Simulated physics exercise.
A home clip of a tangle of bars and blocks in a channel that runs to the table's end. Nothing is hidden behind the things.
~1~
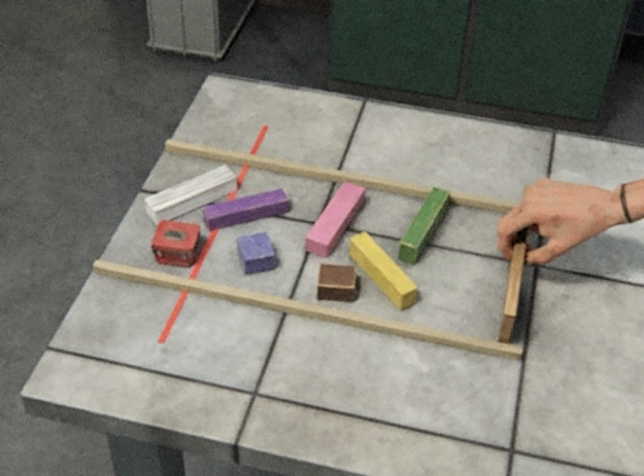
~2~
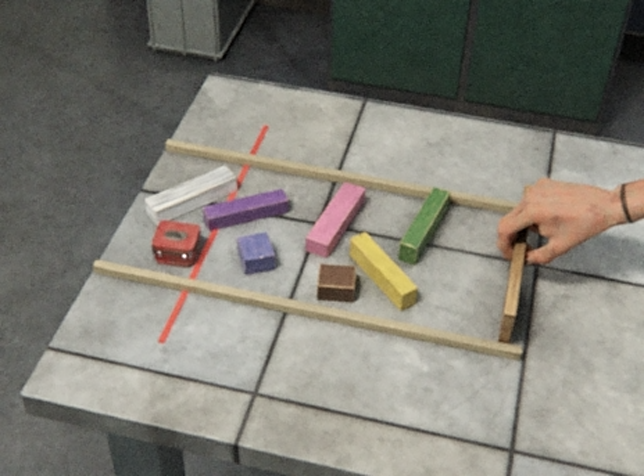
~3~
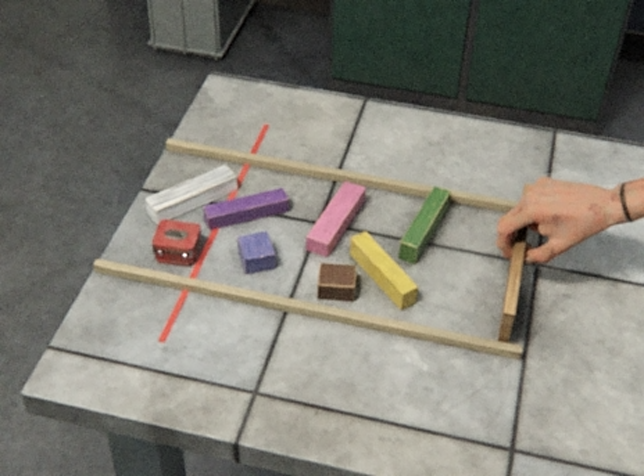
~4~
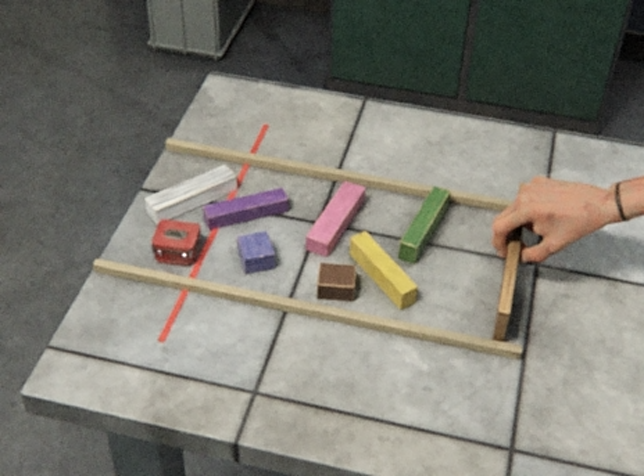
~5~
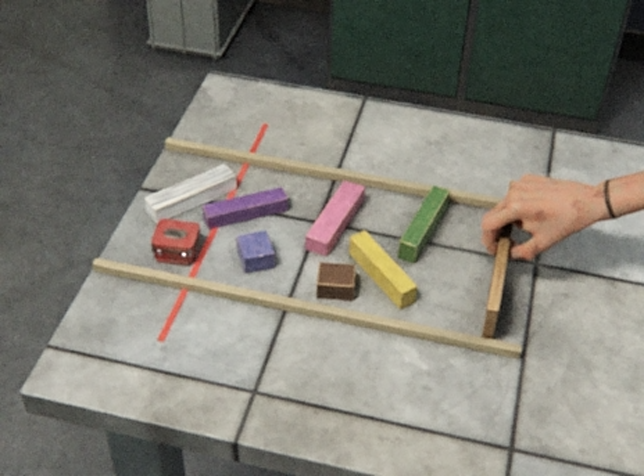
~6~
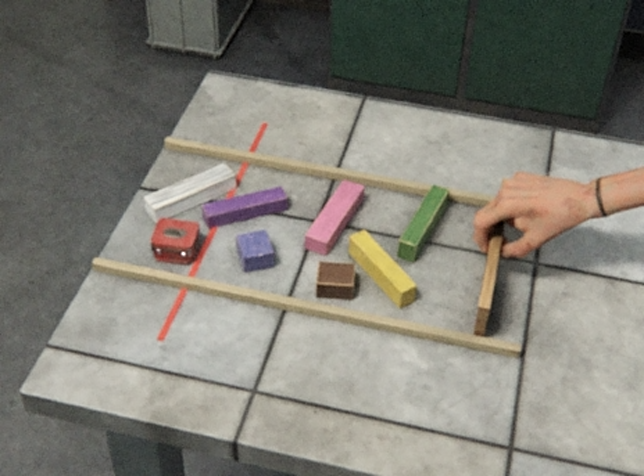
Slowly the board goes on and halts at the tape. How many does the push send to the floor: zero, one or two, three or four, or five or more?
The number that fall off is zero.
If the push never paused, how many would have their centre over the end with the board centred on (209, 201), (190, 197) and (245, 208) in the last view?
In that order 1, 3 and 0.
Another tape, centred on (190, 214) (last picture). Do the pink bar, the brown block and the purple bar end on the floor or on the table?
The pink bar survives; the brown block does not fall; the purple bar tumbles off.
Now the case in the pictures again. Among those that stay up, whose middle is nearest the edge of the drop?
Foremost is the white stick.
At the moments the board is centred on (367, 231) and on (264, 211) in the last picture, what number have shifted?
At the one place 4, at the other 8.
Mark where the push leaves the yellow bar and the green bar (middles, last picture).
The yellow bar stops around (189, 226); the green bar around (222, 185).
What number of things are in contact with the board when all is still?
The number is 2.
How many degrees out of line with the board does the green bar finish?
Roughly 0° out of line.
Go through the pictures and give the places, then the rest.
The first frame shows white stick (192, 195); red case (177, 244); purple bar (246, 209); board (517, 262); tape (220, 221).
The second frame shows red case (177, 244); board (517, 262).
The third frame shows purple bar (247, 209); green bar (425, 224).
The fourth frame shows white stick (192, 194); brown block (336, 282).
The fifth frame shows red case (177, 242); yellow bar (382, 269).
The sixth frame shows white stick (191, 193); red case (176, 242); purple bar (245, 207); board (494, 255); tape (219, 219).
Soon after, none off yet; white stick at rest near (191, 193); red case at rest near (176, 242); purple bar at rest near (245, 207).
Then, none off yet; white stick at rest near (191, 193); red case at rest near (176, 242); purple bar moved a little near (228, 199).
At rest, the number that fall off is zero.
